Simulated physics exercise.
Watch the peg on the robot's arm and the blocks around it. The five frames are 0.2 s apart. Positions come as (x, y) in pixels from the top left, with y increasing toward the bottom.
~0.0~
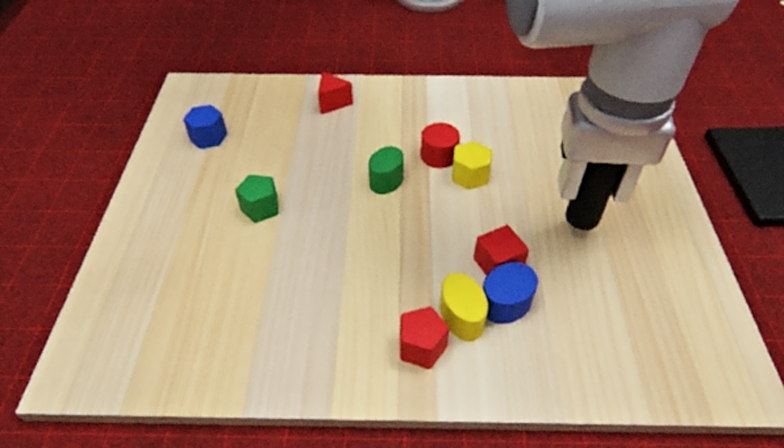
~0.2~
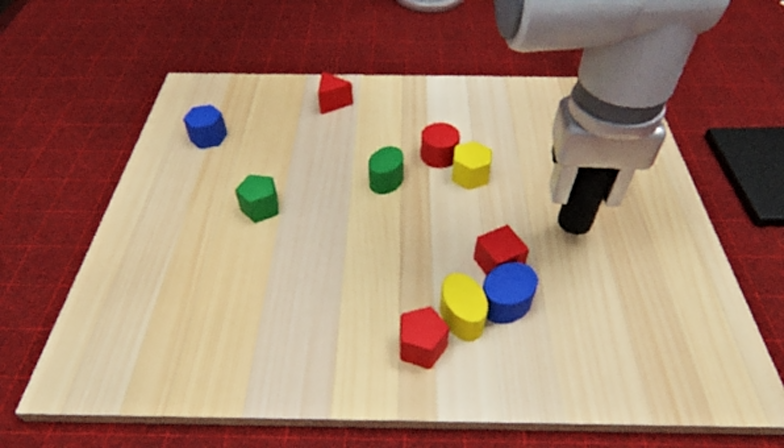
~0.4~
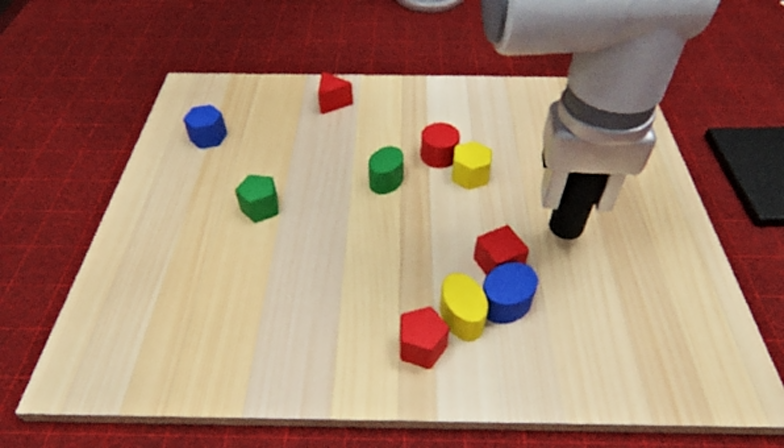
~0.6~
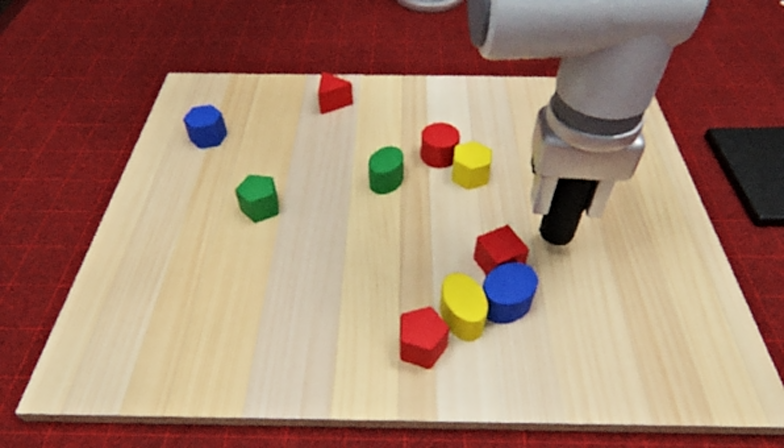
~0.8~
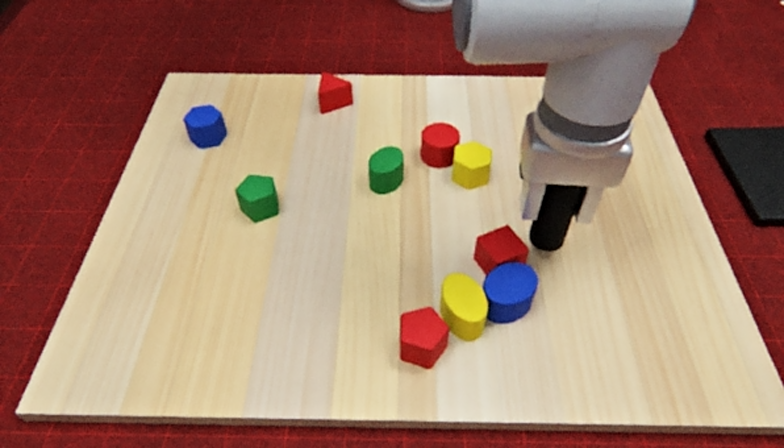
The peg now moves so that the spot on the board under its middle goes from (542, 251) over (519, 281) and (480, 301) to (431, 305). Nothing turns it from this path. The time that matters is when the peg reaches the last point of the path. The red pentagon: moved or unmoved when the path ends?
It gets pushed out of place.
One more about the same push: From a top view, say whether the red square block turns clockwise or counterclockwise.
Seen from above, its turn is clockwise.
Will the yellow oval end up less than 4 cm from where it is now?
No.
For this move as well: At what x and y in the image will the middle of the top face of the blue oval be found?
Expect it around (500, 319).
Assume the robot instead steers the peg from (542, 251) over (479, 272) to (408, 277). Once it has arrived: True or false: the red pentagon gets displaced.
False - the claim does not hold.
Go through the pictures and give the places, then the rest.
In the first frame, peg's lower end (582, 218); red pentagon (423, 327); yellow oval (465, 296); red square block (503, 243); blue oval (511, 282).
In the second frame, peg (574, 222); blocks still.
In the third frame, peg (566, 227); blocks still.
In the fourth frame, peg (557, 232); blocks still.
In the fifth frame, peg (546, 238); red pentagon (423, 327); yellow oval (465, 296); red square block (503, 243); blue oval (511, 282).
On the path given first. One third of the way, peg (522, 269); yellow oval (456, 300), turned 20° clockwise; red square block (487, 249), turned 45° clockwise; blue oval (506, 295).
Two thirds of the way, peg (481, 289); red pentagon (419, 330); yellow oval (451, 302), turned 10° clockwise; red square block (470, 249), turned 90° clockwise; blue oval (500, 319), turned 20° anticlockwise.
At the end, peg (432, 293); red pentagon (397, 351), turned 20° anticlockwise; yellow oval (414, 315), turned 35° anticlockwise; red square block (468, 249), turned 100° clockwise; blue oval (500, 319), turned 20° anticlockwise.
